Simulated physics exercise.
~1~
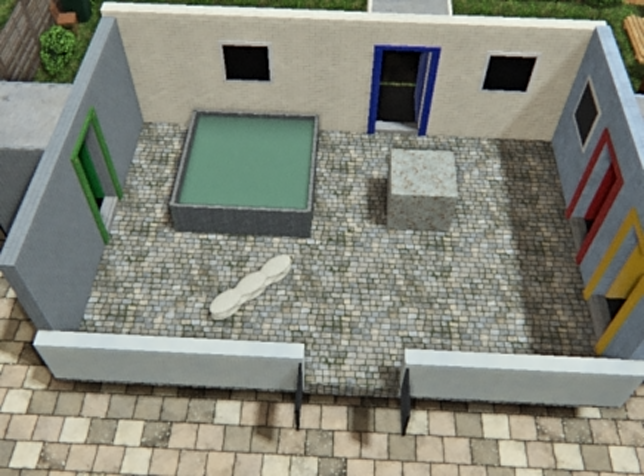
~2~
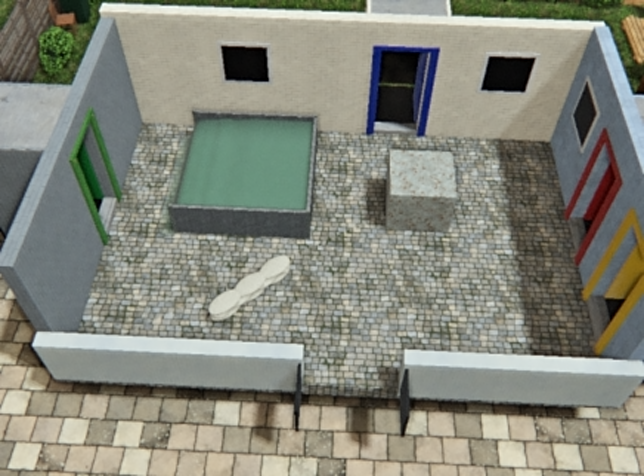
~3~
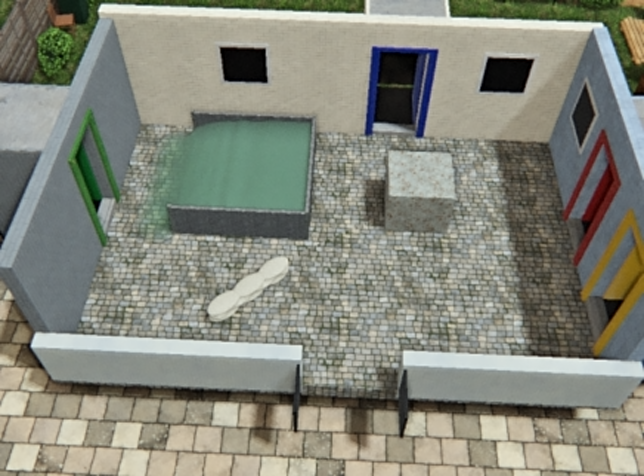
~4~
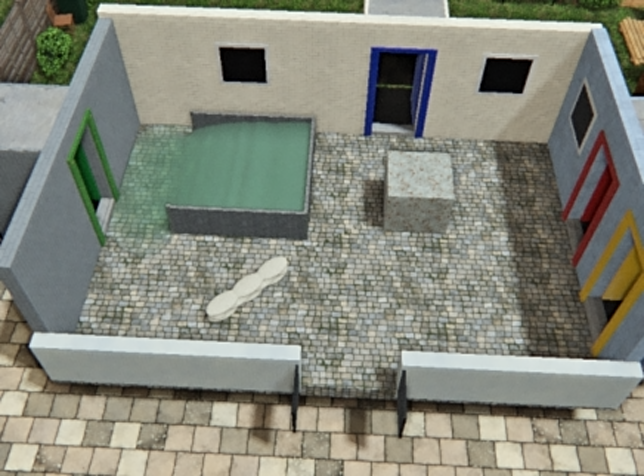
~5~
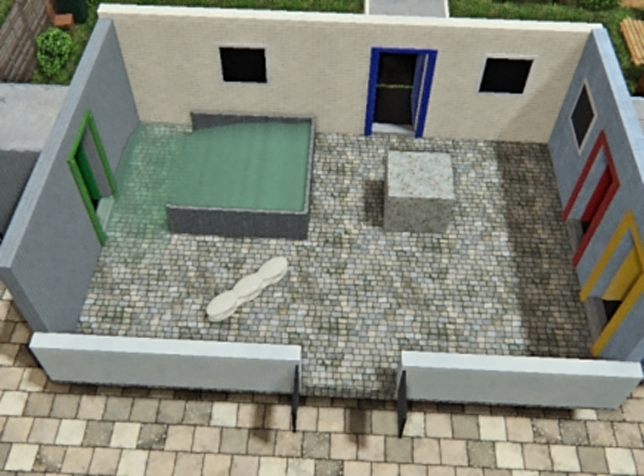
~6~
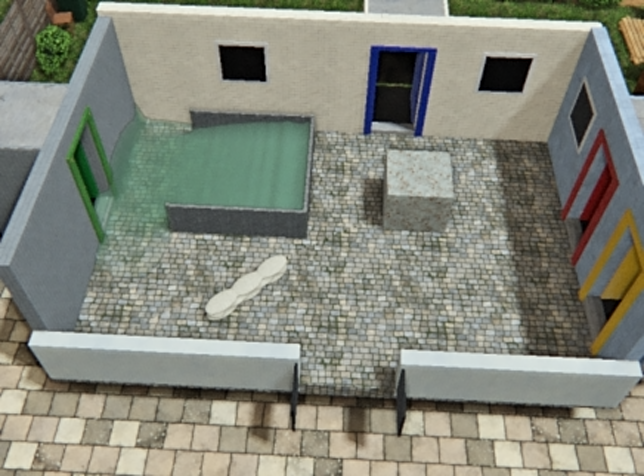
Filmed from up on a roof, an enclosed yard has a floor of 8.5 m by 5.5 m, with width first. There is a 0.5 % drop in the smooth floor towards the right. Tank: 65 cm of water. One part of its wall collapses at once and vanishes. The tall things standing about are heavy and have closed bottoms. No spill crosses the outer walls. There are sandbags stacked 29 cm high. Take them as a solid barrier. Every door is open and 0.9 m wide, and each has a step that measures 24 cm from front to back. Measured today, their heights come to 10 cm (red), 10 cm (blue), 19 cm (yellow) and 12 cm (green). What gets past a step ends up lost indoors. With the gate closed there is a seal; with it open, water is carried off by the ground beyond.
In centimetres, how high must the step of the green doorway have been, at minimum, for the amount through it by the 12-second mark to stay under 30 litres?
It must have been at least 35 cm high.
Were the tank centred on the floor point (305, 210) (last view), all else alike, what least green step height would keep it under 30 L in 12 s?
Roughly 34 cm is needed.
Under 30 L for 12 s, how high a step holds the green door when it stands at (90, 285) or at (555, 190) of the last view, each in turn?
Around 11.5 and 9.0 cm respectively.
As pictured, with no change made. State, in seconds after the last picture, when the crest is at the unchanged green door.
It peaks around 1.0 s.
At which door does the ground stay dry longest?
It's the yellow one.
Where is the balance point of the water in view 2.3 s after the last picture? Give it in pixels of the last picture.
(198, 198).
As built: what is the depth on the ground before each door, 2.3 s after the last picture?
Door by door in centimetres - red 0, blue 8, yellow 0, green 27.
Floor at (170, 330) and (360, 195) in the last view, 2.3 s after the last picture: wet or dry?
Note: Point one reached; point two not yet reached.
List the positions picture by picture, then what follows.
In the first frame, the tank at (249, 160) is whole and still, 65 cm deep; the green door at (100, 183) is dry.
In the second frame, the gap is at (188, 173), the front 0.3 m out at (163, 229); the back of the tank holds 65 cm.
In the third frame, the front is at (140, 226), 0.7 m from the gap at (187, 176); 1.8 m2 of floor is wet, 65 cm left at the back.
In the fourth frame, water pours out at (187, 177) and has run 1.3 m, to (110, 224); about 10 cm deep outside, 65 cm at the back.
In the fifth frame, the front is at (99, 207), 1.5 m from the gap at (187, 177); 4.1 m2 of floor is wet, 65 cm left at the back.
In the sixth frame, water pours out at (186, 176) and has run 1.5 m, to (96, 265); about 15 cm deep outside, 60 cm at the back; water is at the green door at (96, 183).
Then, 0.7 s after the last picture water covers 15 % of the floor, deepest (58 cm) near (140, 125); 38 cm at the green door, 115 litres in over its 12 cm step.
Then, 2.3 s after the last picture water covers 30 % of the floor, deepest (36 cm) near (67, 357); 27 cm at the green door, 349 litres in over its 12 cm step.
Then, 11.3 s after the last picture water covers 95 % of the floor, deepest (13 cm) near (541, 203); 8 cm at the green door, 448 litres in over its 12 cm step.
At the green door as built, the water peaked near 38 cm, 0.9 s after the last picture.
With a step of 30.5 cm, 69 litres would have come in within the 12 s; with 41 cm, 7 litres. So under 30 litres takes about 35 cm.
